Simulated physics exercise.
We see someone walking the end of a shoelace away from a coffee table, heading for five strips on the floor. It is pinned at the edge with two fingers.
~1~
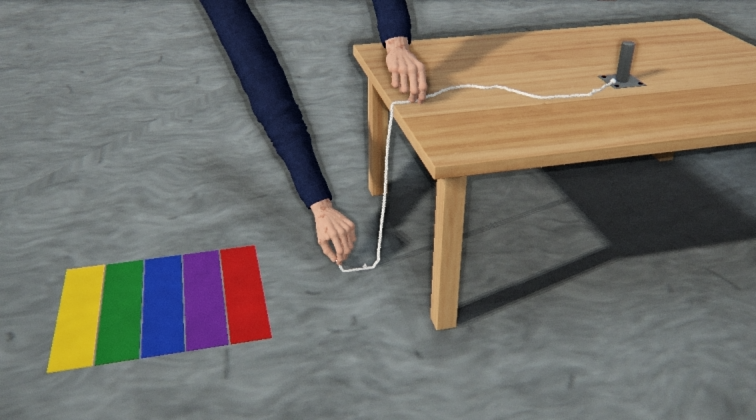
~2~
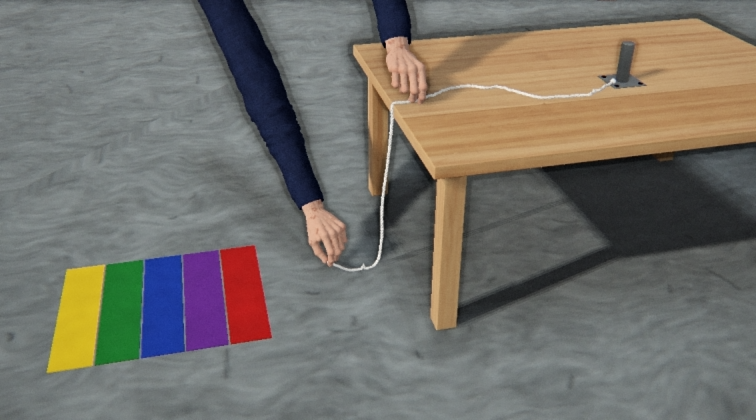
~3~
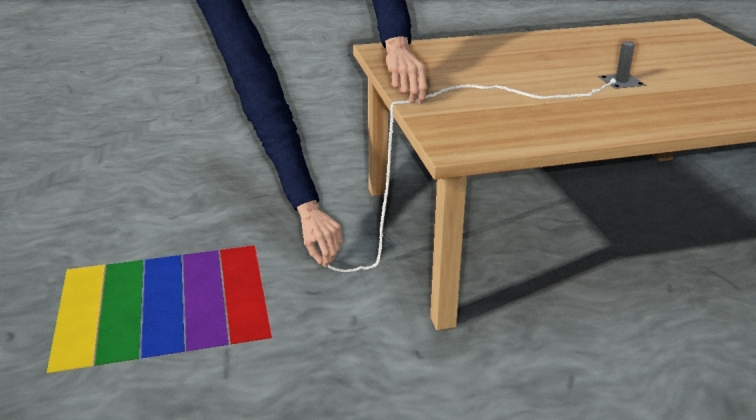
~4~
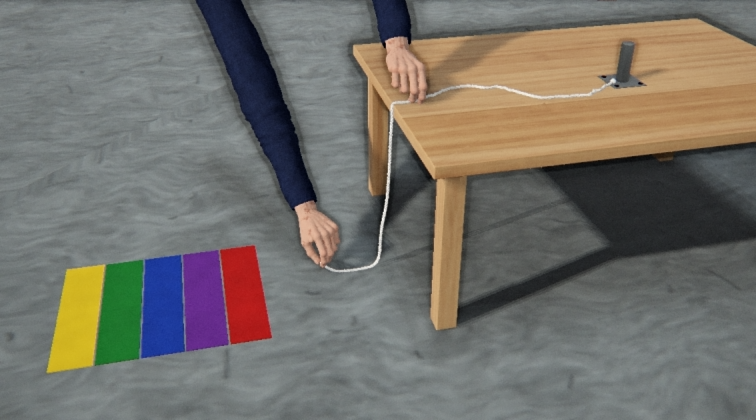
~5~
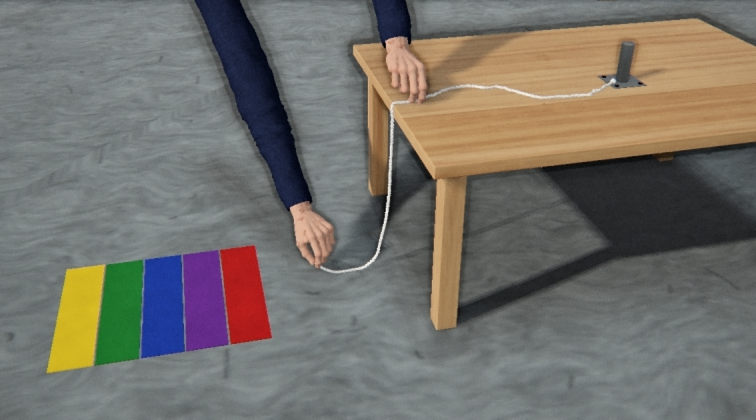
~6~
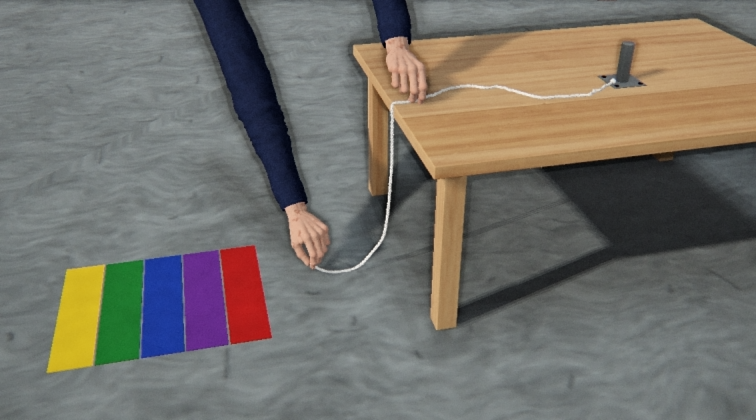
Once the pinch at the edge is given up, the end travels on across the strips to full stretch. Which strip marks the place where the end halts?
The blue strip does.
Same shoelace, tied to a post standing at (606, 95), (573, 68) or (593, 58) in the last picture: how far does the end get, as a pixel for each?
Respectively (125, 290), (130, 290) and (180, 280).
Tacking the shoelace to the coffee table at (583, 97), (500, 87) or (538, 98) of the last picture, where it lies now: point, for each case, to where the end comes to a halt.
First (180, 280), next (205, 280), last (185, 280).
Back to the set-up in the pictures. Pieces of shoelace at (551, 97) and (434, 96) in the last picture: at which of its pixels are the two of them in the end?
(527, 89) and (395, 104).
A little later, end near (239, 274); over red.
Next, end near (191, 281); over purple.
When it is tight, end near (163, 284); over blue. The end stops over the blue strip.
